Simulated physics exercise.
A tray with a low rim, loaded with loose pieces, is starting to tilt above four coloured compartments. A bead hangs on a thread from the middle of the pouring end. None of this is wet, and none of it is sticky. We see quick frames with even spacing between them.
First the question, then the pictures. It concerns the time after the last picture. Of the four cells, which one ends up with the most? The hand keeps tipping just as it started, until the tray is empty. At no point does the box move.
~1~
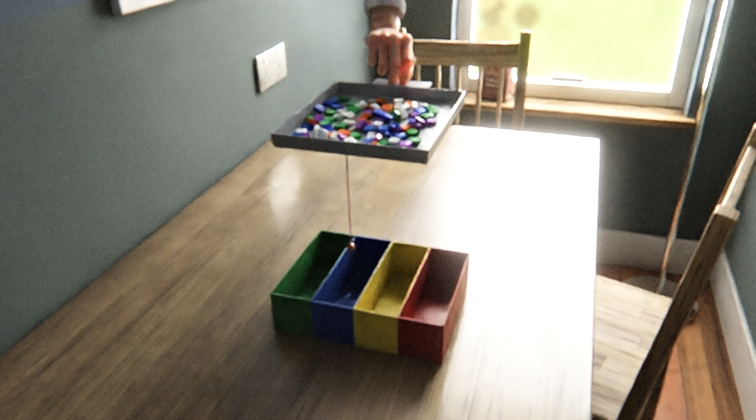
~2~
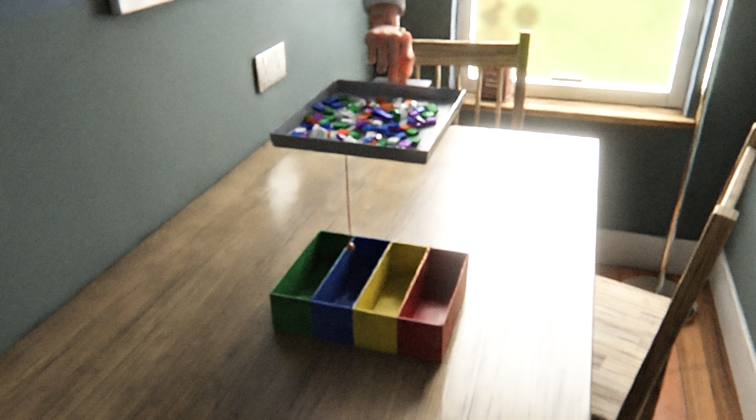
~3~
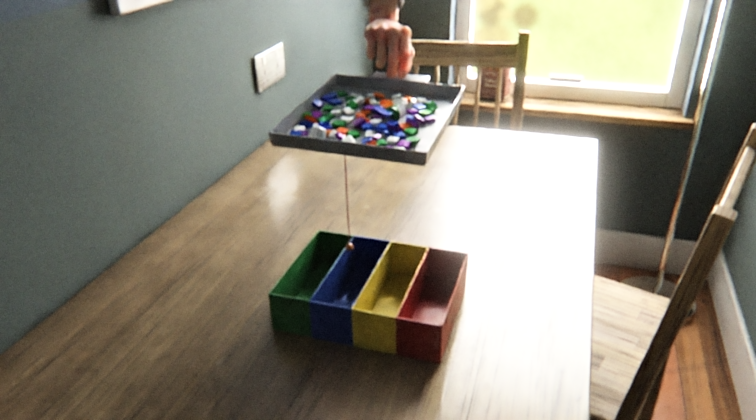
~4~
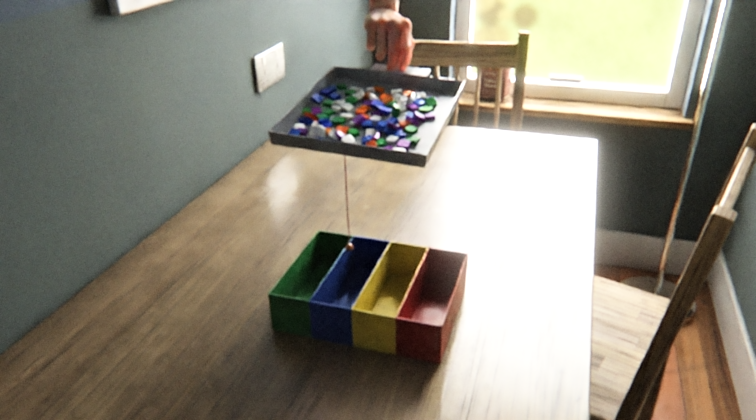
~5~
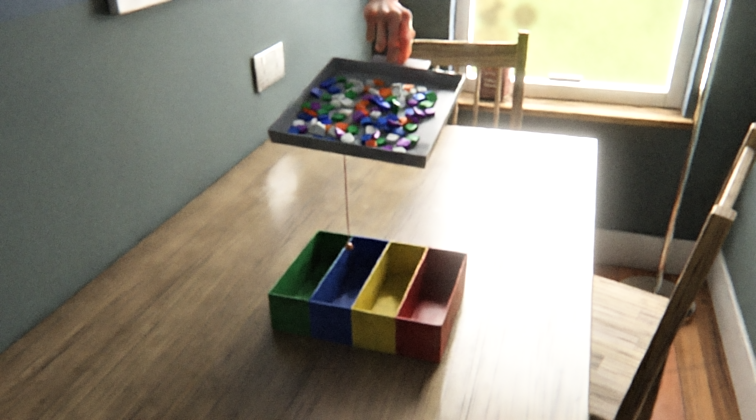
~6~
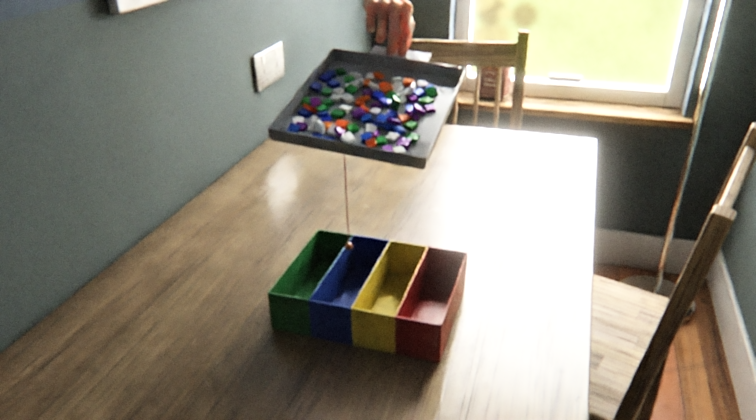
The yellow cell ends up with the most.
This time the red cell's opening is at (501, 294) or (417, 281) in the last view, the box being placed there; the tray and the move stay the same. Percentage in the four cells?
About 80 per cent, then about 100 per cent.
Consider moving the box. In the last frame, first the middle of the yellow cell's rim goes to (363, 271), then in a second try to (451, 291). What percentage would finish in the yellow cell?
Roughly 30 per cent, and 0 per cent.
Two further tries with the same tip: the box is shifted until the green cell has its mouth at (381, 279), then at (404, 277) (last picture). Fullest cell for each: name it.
It would be the green one the first time and the green one the second time.
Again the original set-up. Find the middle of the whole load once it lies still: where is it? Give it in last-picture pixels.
Near (391, 314), more or less.
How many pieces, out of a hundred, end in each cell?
Green cell: Roughly 0; blue cell: Roughly 30; yellow cell: Roughly 50; red cell: Roughly 20.
Soon, tray tipped steeply; all on the tray.
A while on, tray tipped right over; most on the tray; a small part in the red cell; a stray few in the yellow cell; a small part falling or outside the box.
Towards the end, tray tipped past a quarter turn; about half in the yellow cell; about a quarter in the blue cell; about a quarter in the red cell; a stray few in the green cell.
Finally, tray tipped past a quarter turn; about half in the yellow cell; about a quarter in the blue cell; about a quarter in the red cell; a stray few in the green cell.
